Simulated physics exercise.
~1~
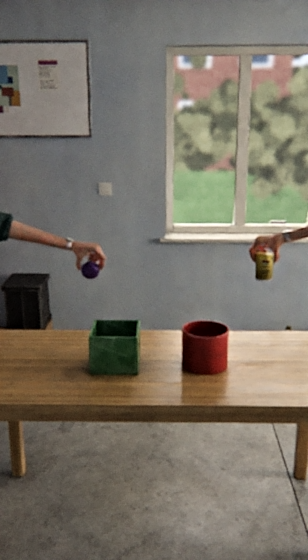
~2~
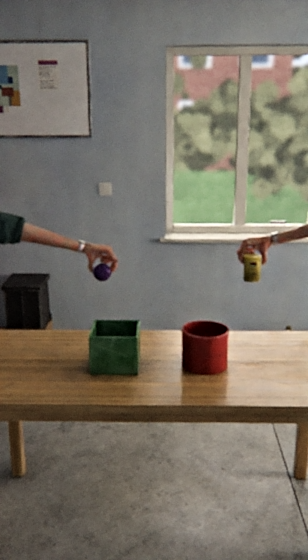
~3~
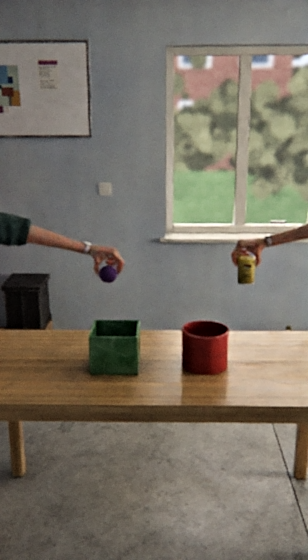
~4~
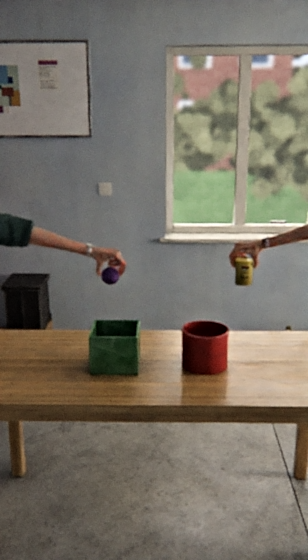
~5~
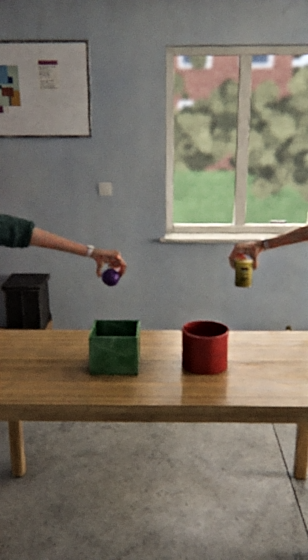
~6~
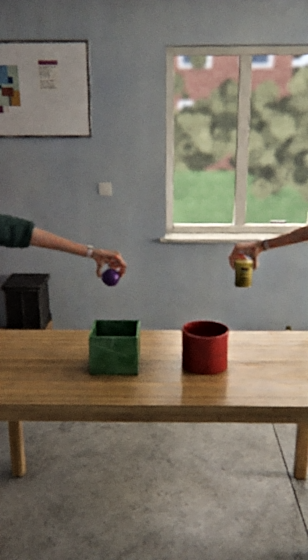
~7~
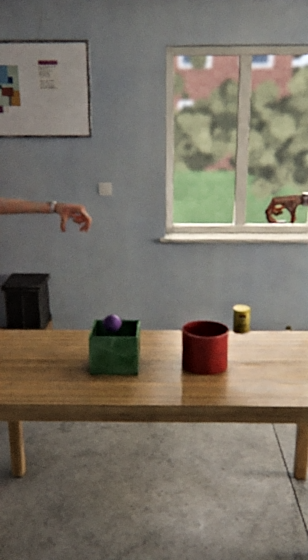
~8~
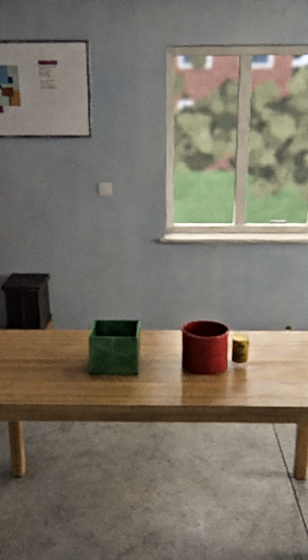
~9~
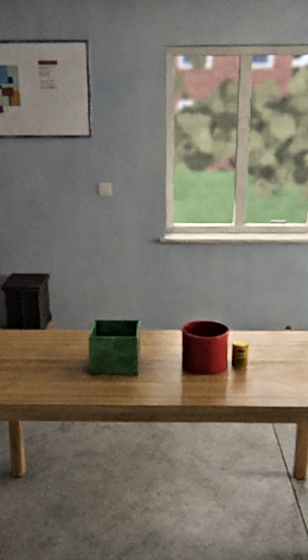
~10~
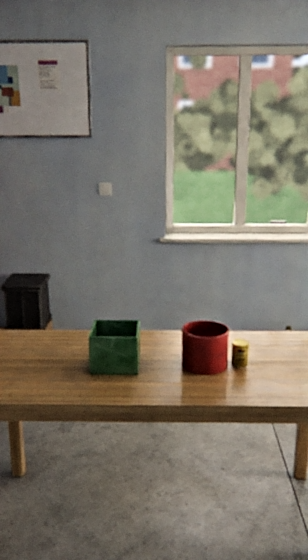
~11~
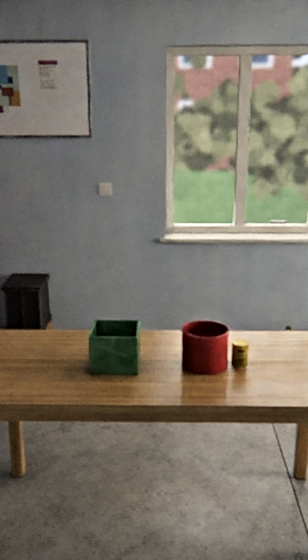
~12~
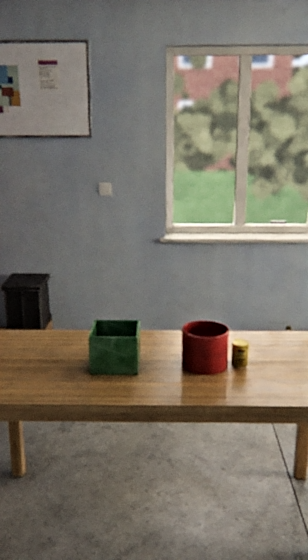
Two hands reach in from opposite sides above a wooden table, the left one holding a small purple onion and the right one a yellow tin. Below them stand a square green basket and a round red pot. The hands move inward a little, then hover almost still, with the onion above the basket and the tin to the right of the pot. Both hands let go and draw back, and the two objects fall. The onion drops into the green basket and out of sight, while the tin misses the pot and ends upright on the table beside it.
